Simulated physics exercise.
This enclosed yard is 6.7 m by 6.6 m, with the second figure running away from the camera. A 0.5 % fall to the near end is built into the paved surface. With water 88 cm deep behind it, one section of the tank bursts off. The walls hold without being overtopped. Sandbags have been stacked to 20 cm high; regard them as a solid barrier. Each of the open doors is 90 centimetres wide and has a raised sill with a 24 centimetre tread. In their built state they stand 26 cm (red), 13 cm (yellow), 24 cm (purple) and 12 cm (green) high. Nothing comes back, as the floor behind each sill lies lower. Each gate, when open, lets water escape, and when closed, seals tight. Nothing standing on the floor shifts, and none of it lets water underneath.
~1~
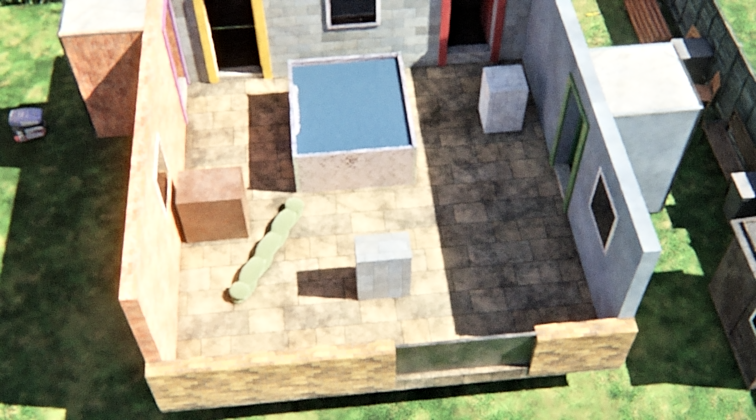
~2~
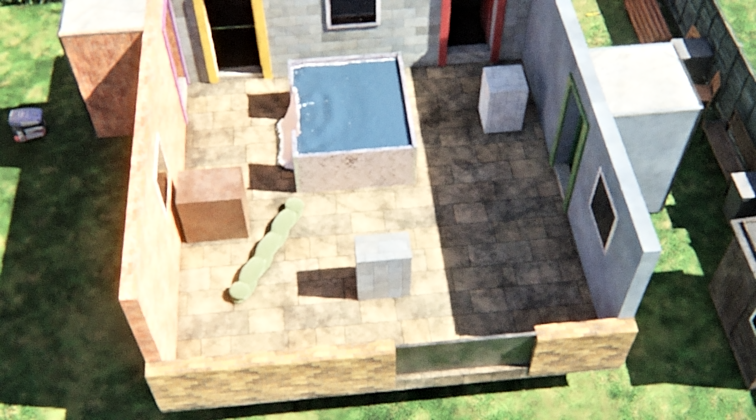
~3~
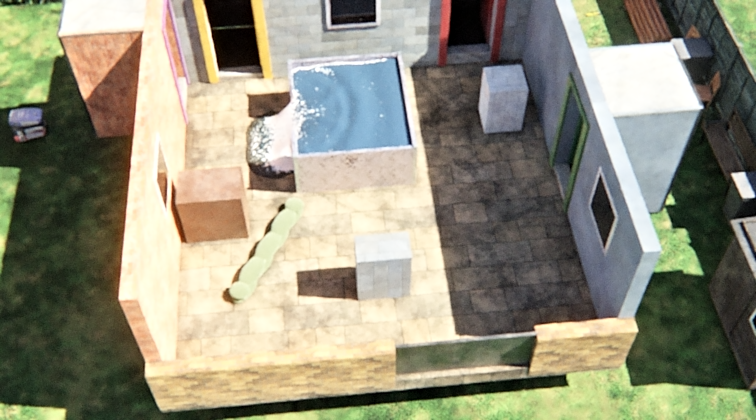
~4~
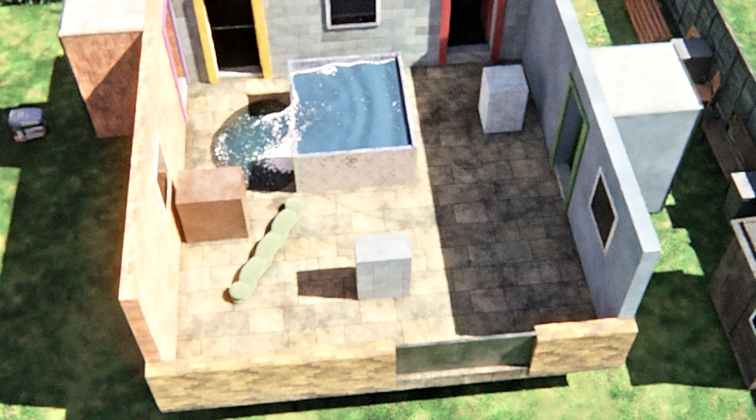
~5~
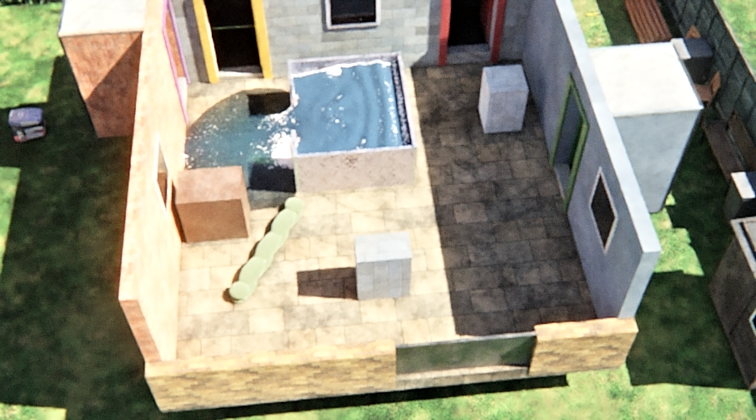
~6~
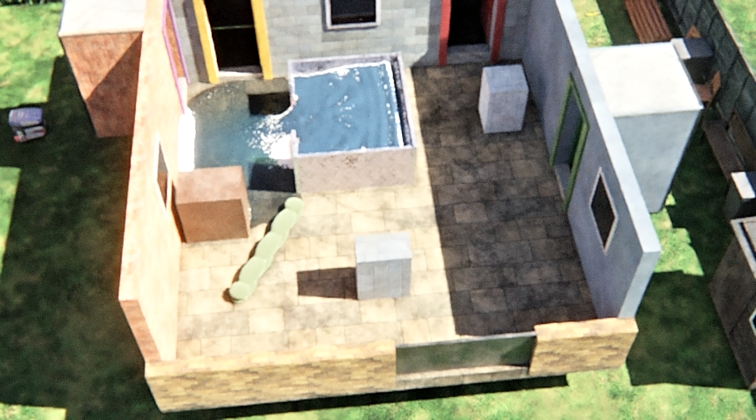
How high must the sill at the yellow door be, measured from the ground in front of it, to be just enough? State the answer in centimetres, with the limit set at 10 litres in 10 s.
About 28 cm.
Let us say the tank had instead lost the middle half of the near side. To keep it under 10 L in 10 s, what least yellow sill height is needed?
Then something near 6.0 cm.
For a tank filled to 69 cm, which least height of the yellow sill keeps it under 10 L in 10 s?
I'd go with near 22 cm then.
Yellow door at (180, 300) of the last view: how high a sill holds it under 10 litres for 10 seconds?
Minimum: About 8.5 cm.
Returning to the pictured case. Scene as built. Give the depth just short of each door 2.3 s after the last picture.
In cm: Red 0, yellow 27, purple 38, green 0.
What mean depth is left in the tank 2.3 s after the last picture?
Around 39 cm on average.
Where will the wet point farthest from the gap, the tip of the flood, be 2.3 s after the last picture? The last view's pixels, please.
Close to pixel (175, 387).
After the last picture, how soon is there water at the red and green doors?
Red 2.6 s, green 4.0 s.
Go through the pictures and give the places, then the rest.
Still water, 88 cm deep, in the tank at (350, 105); the yellow door at (235, 41) is dry, in the first picture.
Water pours out at (296, 130) and has run 0.3 m, to (280, 163); about 14 cm deep outside, 88 cm at the back, in the second picture.
Water pours out at (296, 132) and has run 0.9 m, to (250, 158); about 15 cm deep outside, 88 cm at the back, in the third picture.
Water pours out at (297, 133) and has run 1.5 m, to (214, 151); about 10 cm deep outside, 86 cm at the back, in the fourth picture.
The front is at a hidden place, 2.1 m from the gap at (297, 133); 4.6 m2 of floor is wet, 77 cm left at the back, in the fifth picture.
Water pours out at (296, 132) and has run 2.2 m, to a hidden place; about 6 cm deep outside, 74 cm at the back; water is at the yellow door at (235, 41), in the sixth picture.
Then, 0.7 s after the last picture water covers 20 % of the floor, deepest (65 cm) near (188, 87); 12 cm at the yellow door, 0 litres in over its 13 cm sill.
Then, 2.3 s after the last picture water covers 40 % of the floor, deepest (41 cm) near (188, 87); 27 cm at the yellow door, 43 litres in over its 13 cm sill.
Then, 9.3 s after the last picture water covers 95 % of the floor, deepest (18 cm) near (286, 209); 15 cm at the yellow door, 277 litres in over its 13 cm sill.
At the yellow door as built, the water peaked near 27 cm, 3.1 s after the last picture.
Run again over the same 10 s with other heights there, 40 litres in over 23 cm, 4 litres over 31 cm. The limit of 10 litres is kept from about 28 cm up.
